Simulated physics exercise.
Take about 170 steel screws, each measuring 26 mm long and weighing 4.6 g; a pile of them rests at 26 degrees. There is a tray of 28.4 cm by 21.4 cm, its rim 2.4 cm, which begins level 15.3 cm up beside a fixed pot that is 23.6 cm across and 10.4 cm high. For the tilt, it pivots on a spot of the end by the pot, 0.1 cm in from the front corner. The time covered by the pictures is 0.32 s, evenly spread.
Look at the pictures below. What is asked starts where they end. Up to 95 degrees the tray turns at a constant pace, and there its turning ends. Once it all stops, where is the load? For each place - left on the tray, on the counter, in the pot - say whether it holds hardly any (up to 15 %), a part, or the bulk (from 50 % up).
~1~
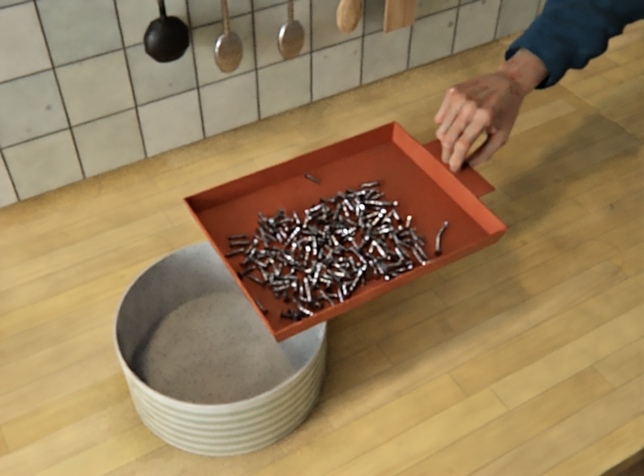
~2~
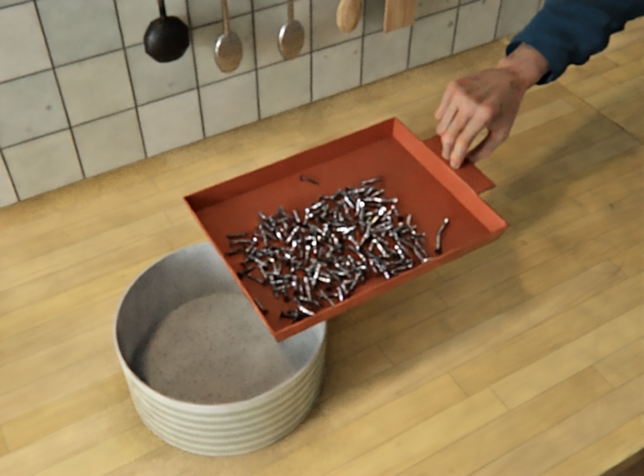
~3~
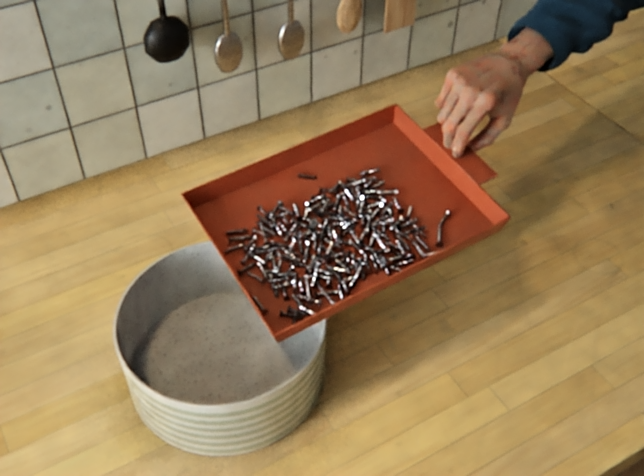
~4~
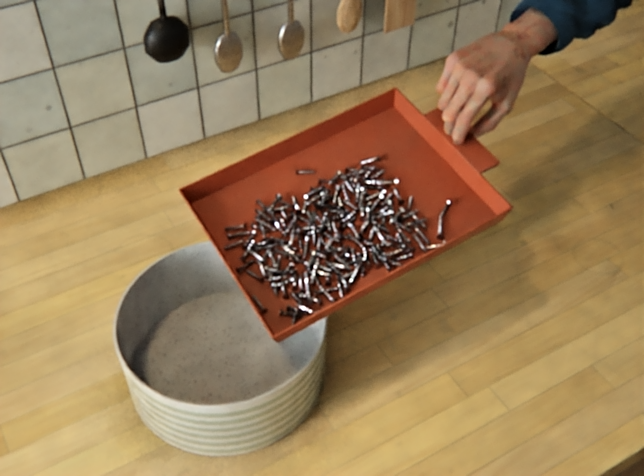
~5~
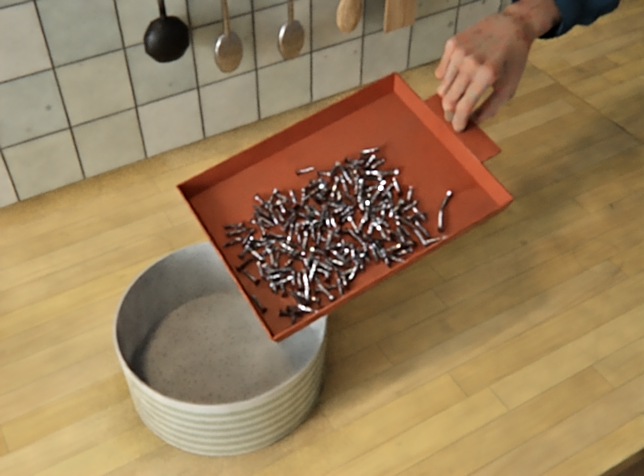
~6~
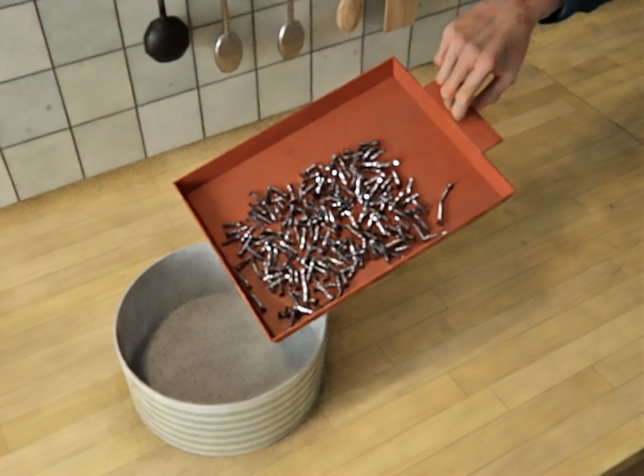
Tray: Hardly any; counter: The bulk; pot: A part.
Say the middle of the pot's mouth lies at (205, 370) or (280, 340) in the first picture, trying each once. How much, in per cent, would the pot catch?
100 and 100 %.
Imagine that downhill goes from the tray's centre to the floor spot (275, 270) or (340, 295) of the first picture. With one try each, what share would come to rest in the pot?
Roughly 95 % for the first direction, roughly 0 % for the second.
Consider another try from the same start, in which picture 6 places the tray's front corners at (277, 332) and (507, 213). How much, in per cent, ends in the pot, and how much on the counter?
Per cent by place - pot 0, counter 100.
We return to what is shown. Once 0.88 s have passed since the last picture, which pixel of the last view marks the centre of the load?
Load centre est.: (247, 346) px.
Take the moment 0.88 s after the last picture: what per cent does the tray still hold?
About 60 per cent.
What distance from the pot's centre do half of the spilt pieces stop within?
Distance: Roughly 18 cm.
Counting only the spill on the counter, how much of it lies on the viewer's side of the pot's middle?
About 100 percent of the spill.
Then, 0.53 s after the last picture, tilt 55 degrees; the tray holds 100 %, the pot 0 %.
Then, 0.88 s after the last picture, tilt 79 degrees; the tray holds 60 %, the pot 15 %.
Then, 1.32 s after the last picture, tilt 95 degrees; the tray holds 0 %, the pot 40 %.
In the end, tray 0 %, counter 60 %, pot 40 %.
